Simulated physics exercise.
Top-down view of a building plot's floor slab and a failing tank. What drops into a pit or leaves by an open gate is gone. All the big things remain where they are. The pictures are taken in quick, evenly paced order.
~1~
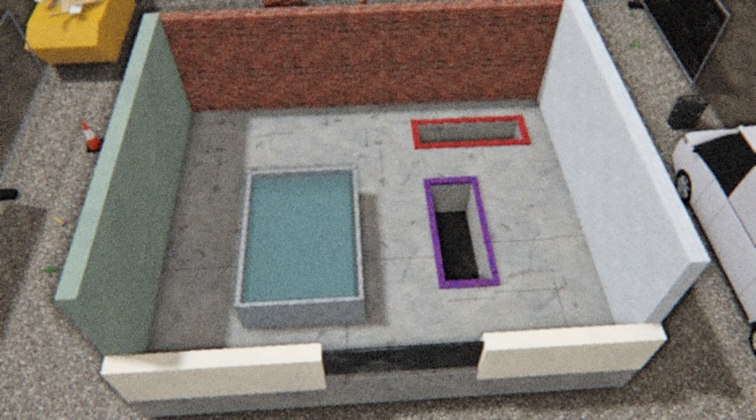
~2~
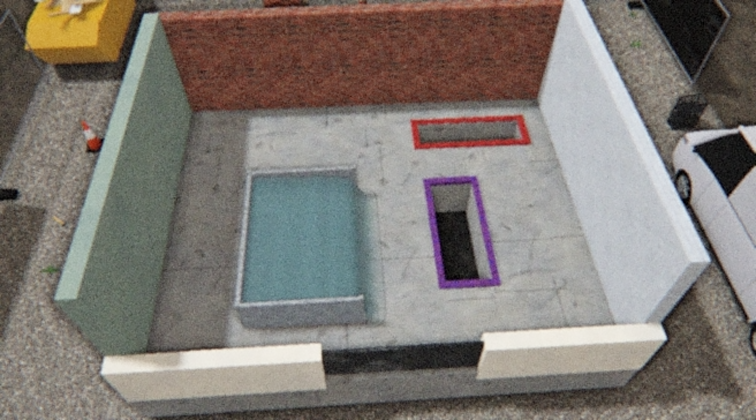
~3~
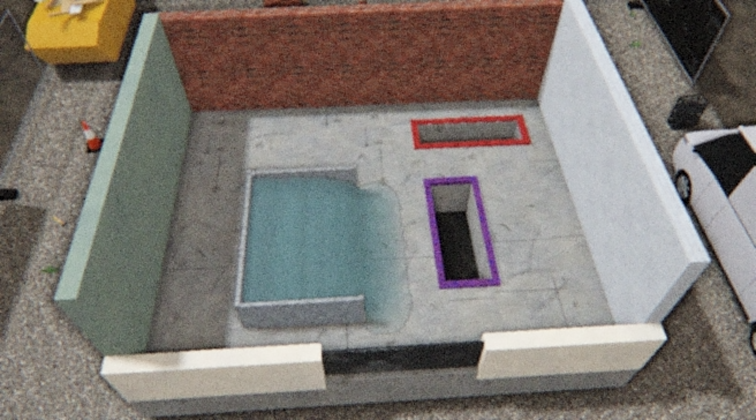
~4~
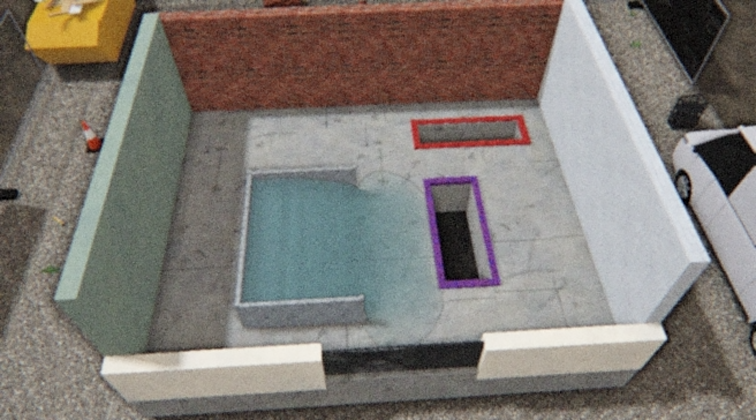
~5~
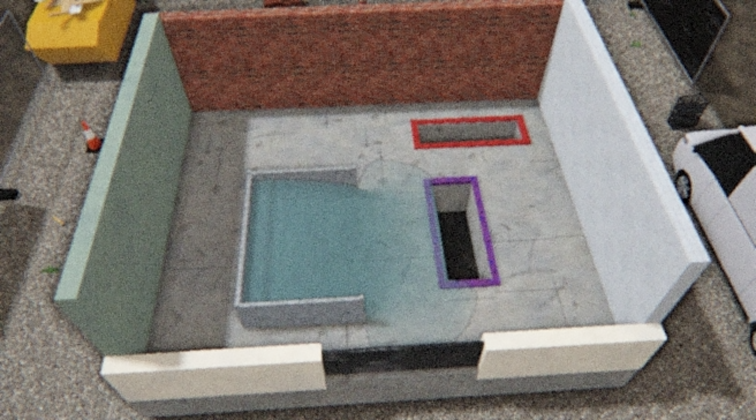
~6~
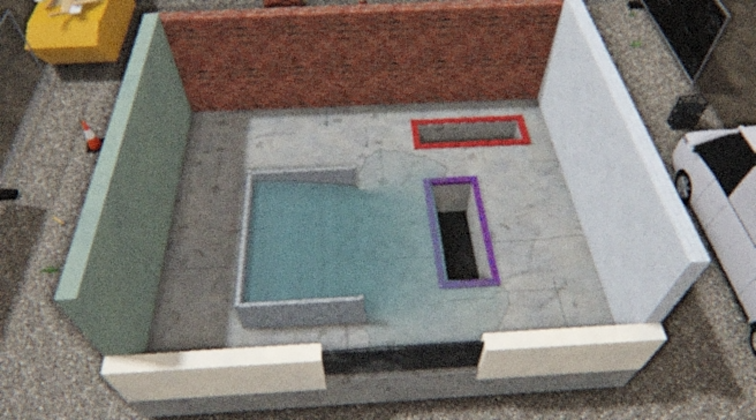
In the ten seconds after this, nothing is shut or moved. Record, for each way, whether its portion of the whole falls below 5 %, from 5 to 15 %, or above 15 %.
Recorded: The gate: Below 5 %; the purple pit: Above 15 %; the red pit: From 5 to 15 %.
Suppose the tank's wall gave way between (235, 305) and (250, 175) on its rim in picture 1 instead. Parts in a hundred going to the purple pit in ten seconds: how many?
For purple, it comes to 4 percent.
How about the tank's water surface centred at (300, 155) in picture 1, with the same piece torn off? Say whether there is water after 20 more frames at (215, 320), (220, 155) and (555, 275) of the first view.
Location one: Bone dry; location two: Bone dry; location three: Soaked.
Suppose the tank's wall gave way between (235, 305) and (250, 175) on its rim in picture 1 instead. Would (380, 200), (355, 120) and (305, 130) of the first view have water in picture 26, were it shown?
Going point by point: Left unwetted, waterlogged, waterlogged.
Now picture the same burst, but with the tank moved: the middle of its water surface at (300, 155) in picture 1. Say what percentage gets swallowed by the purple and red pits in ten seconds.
After ten seconds: Purple pit around 35 percent, red pit around 25 percent.
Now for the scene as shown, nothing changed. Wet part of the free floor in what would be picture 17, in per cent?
About 30 percent.
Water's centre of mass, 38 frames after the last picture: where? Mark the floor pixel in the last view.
It is near (447, 228).
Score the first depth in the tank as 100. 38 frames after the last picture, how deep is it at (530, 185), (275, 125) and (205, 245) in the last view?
Taking the places in turn, I get roughly 6, 0 and 0 percent.
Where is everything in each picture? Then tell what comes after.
The first frame shows still water in the open tank at (302, 233).
In the second frame, water pours out at (357, 243) and has run to (360, 191).
In the third frame, the front is at (392, 327), out from the gap at (357, 245).
In the fourth frame, water pours out at (357, 246) and has run to a hidden place.
In the fifth frame, the front is at a hidden place, out from the gap at (357, 246).
In the sixth frame, the front is at (500, 310), out from the gap at (357, 246).
A moment on, water covers 30 % of the floor; the gate 0 %, the purple pit 19 %, the red pit 0 %.
Next, water covers 30 % of the floor; the gate 0 %, the purple pit 36 %, the red pit 1 %.
Then, water covers 40 % of the floor; the gate 0 %, the purple pit 47 %, the red pit 3 %.
Later, water covers 55 % of the floor; the gate 0 %, the purple pit 52 %, the red pit 7 %.
In the end, water covers 70 % of the floor; the gate 0 %, the purple pit 53 %, the red pit 9 %.
